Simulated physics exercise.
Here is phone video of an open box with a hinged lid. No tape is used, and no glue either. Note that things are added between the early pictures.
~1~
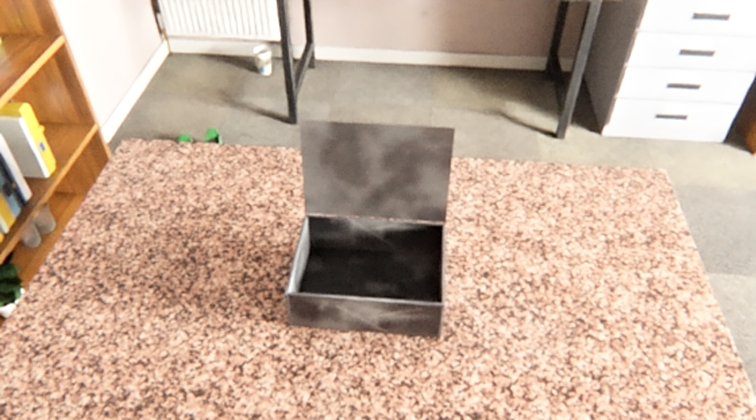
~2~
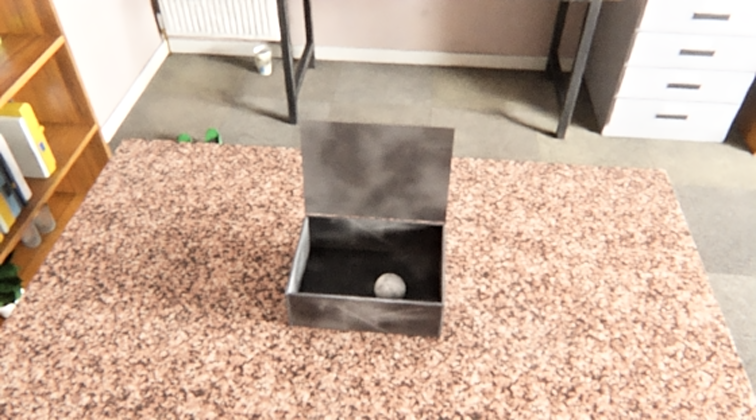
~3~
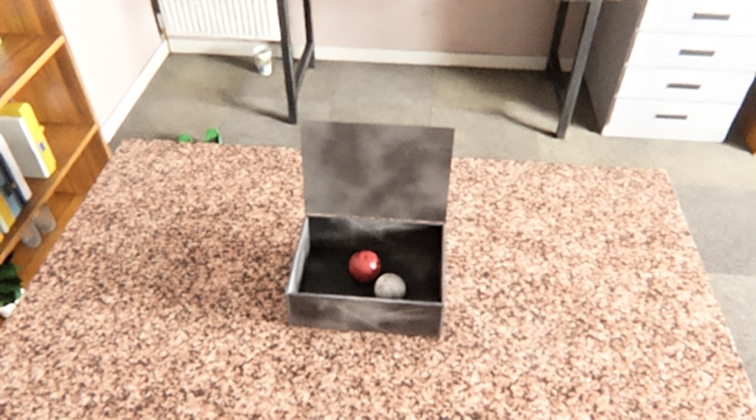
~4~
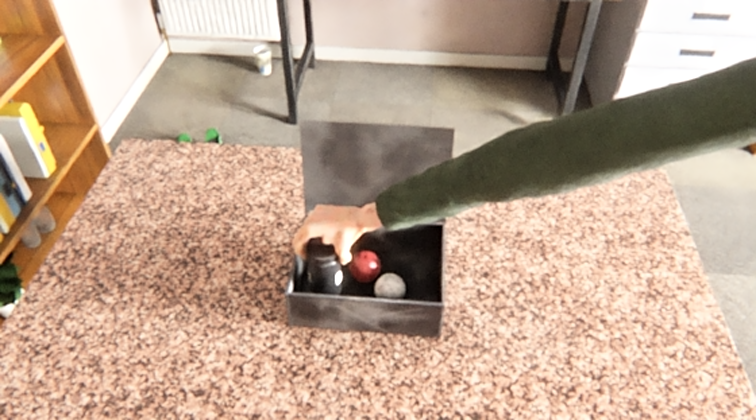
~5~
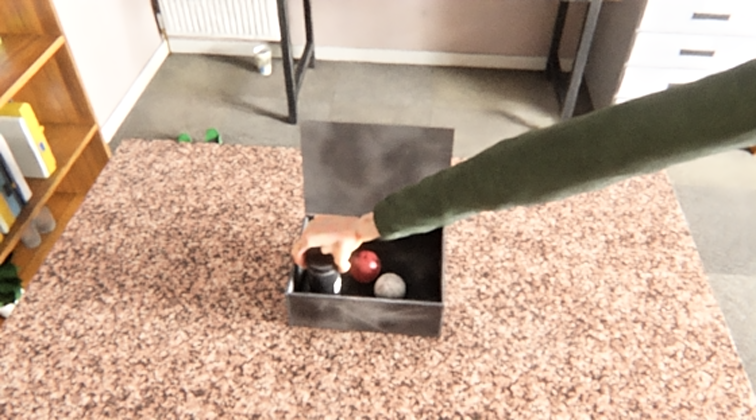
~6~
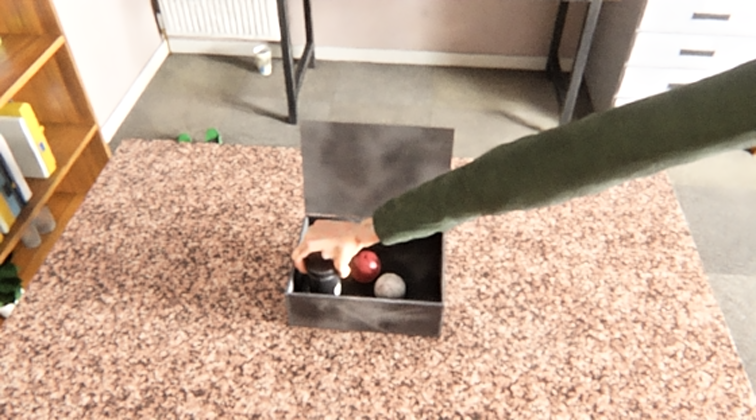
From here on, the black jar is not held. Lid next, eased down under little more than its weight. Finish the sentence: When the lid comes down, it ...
When the lid comes down, it stops short of the rim.
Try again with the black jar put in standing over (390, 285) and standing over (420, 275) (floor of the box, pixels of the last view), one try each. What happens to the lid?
Case one: Lid down; case two: Lid left up.
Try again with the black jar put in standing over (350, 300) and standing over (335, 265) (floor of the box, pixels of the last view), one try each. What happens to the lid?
Case one: Lid stays raised; case two: Lid stays raised.
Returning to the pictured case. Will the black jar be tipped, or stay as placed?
In the end, the black jar keeps its orientation.
Then, 1.50 s on from there, lid 66° above the rim.
Then, 2.00 s on from there, lid 28° above the rim.
In the end, lid 13° above the rim; all 3 unmoved. At the end, from the last picture's camera, black jar near (324, 282).
